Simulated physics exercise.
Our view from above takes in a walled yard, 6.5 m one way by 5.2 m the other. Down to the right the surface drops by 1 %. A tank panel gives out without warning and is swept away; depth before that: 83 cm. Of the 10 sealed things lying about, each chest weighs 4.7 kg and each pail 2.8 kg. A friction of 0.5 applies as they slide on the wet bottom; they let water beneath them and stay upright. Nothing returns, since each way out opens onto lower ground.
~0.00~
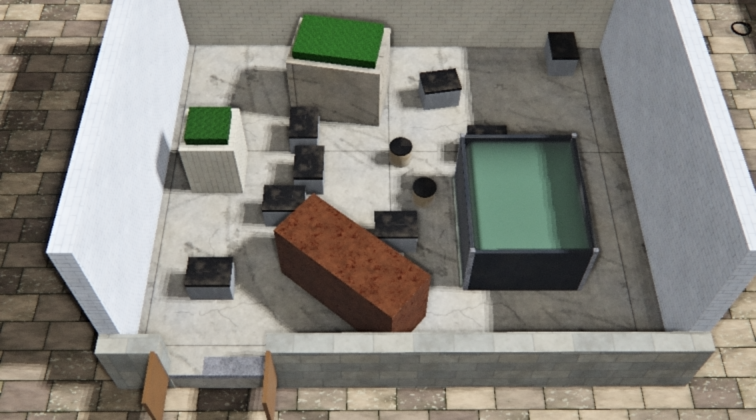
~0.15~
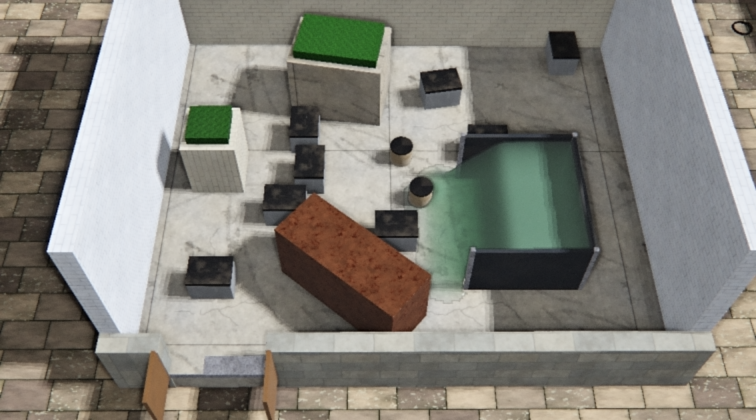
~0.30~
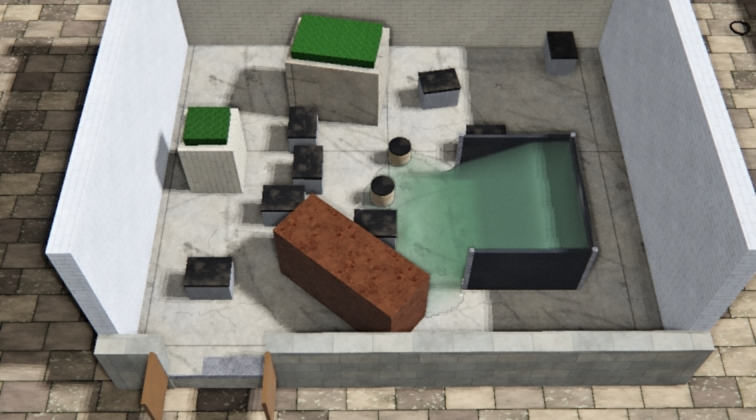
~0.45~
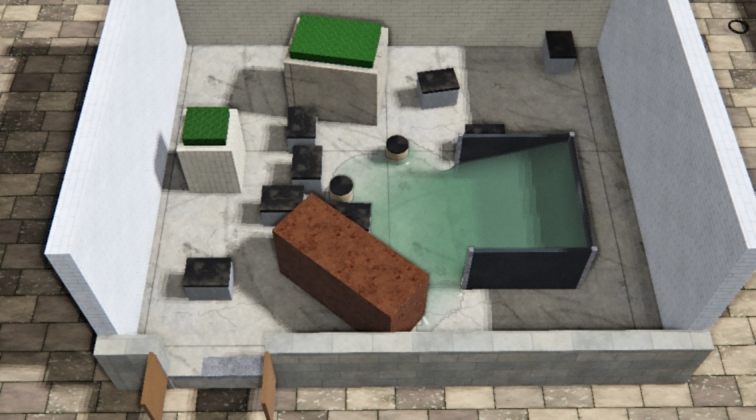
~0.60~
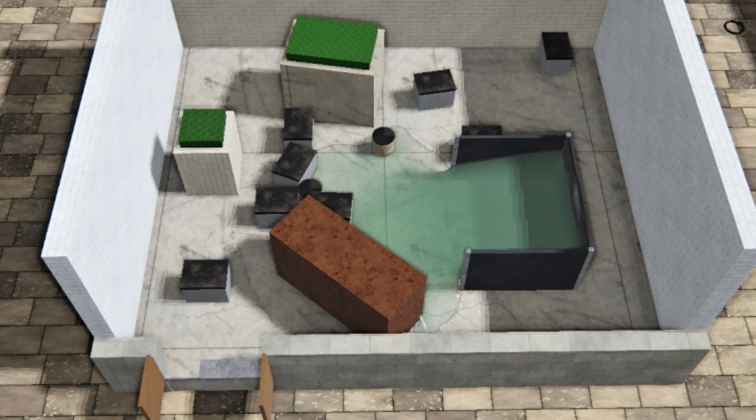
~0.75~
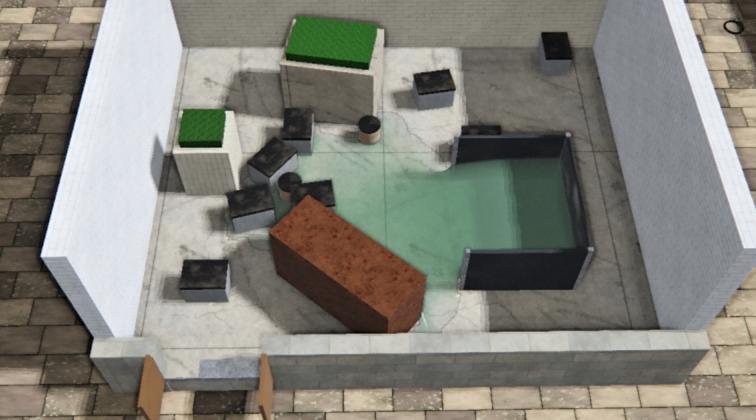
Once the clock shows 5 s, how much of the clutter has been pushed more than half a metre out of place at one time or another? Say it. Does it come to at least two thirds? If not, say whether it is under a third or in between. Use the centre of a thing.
Yes - I'd guess the moved share is at minimum two thirds.
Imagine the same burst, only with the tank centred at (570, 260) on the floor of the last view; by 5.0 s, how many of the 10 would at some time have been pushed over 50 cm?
Then 8 of them would.
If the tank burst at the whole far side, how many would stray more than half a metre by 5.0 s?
6.
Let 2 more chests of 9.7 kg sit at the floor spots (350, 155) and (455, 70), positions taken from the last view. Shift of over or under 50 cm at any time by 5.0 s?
Beyond it, beyond it.
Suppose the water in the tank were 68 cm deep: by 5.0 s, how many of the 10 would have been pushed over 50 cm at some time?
8.
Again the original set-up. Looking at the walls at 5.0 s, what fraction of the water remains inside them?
Around 96 per cent of the water is still in there.
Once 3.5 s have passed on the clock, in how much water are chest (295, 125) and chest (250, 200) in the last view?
Some 18 cm at the first, some 11 cm at the second.
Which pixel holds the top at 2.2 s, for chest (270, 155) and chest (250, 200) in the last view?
They should sit about (196, 105) and (161, 189) in the last view.
After 1.1 s 5 of 10 are over 50 cm from their spots; 4 afloat.
After 2.2 s 6 of 10 are over 50 cm from their spots; 6 afloat.
After 3.5 s 7 of 10 are over 50 cm from their spots; 6 afloat.
After 5.0 s 8 of 10 are over 50 cm from their spots, and 8 have been at some point; 8 afloat.
